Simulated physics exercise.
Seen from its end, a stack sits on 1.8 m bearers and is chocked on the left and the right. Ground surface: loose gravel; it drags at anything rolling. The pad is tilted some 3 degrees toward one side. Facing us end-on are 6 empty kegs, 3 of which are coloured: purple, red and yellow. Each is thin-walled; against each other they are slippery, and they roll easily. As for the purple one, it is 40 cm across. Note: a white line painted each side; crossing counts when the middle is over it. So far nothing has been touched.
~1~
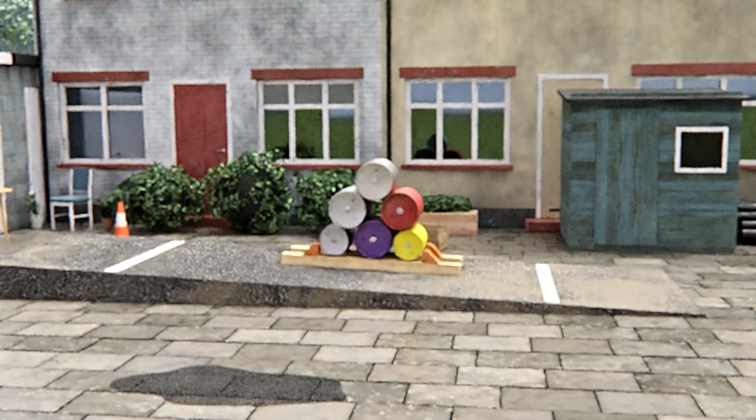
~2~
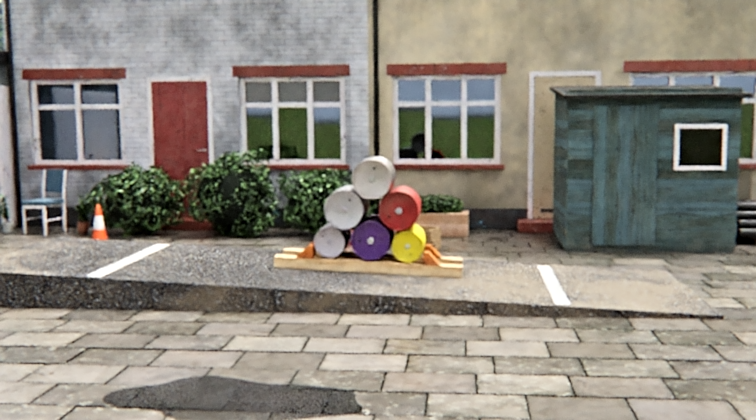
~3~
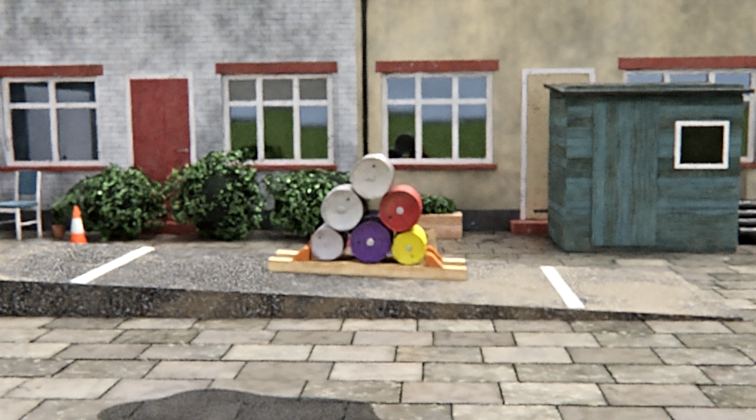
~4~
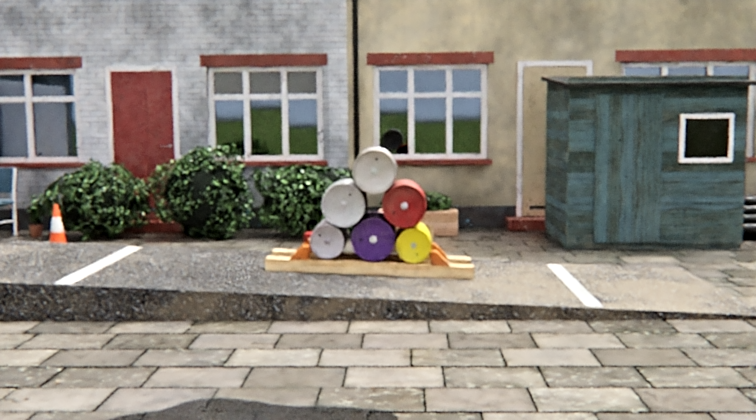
The camera drifts slightly around a still pyramid of six drums, three pale and the others red, purple and yellow, resting on chocked wooden bearers between white ground lines, with terraced houses, bushes and a green shed behind.
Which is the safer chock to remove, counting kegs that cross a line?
The left-positioned chock is the one to pull: 1 against 5.
If it is the left, after 1.1 s, purple is on the bearers, 90 cm from the bearers' right end; red is up on others, 25 cm from the bearers' right end, rolling right; yellow is on the bearers, 55 cm from the bearers' right end; 0 of 6 have crossed.
If it is the left, in the end, purple is on the bearers, 90 cm from the bearers' right end; red is past the right line; yellow is on the bearers, 55 cm from the bearers' right end; 1 of 6 has crossed.
If it is the right, after 3.3 s, purple is on the bearers, 10 cm from the bearers' right end, rolling right; red is off the bearers, 5 cm short of the right line, rolling right; yellow is past the right line; 1 of 6 has crossed.
If it is the right, in the end, purple is past the right line; red is past the right line; yellow is past the right line; 5 of 6 have crossed.
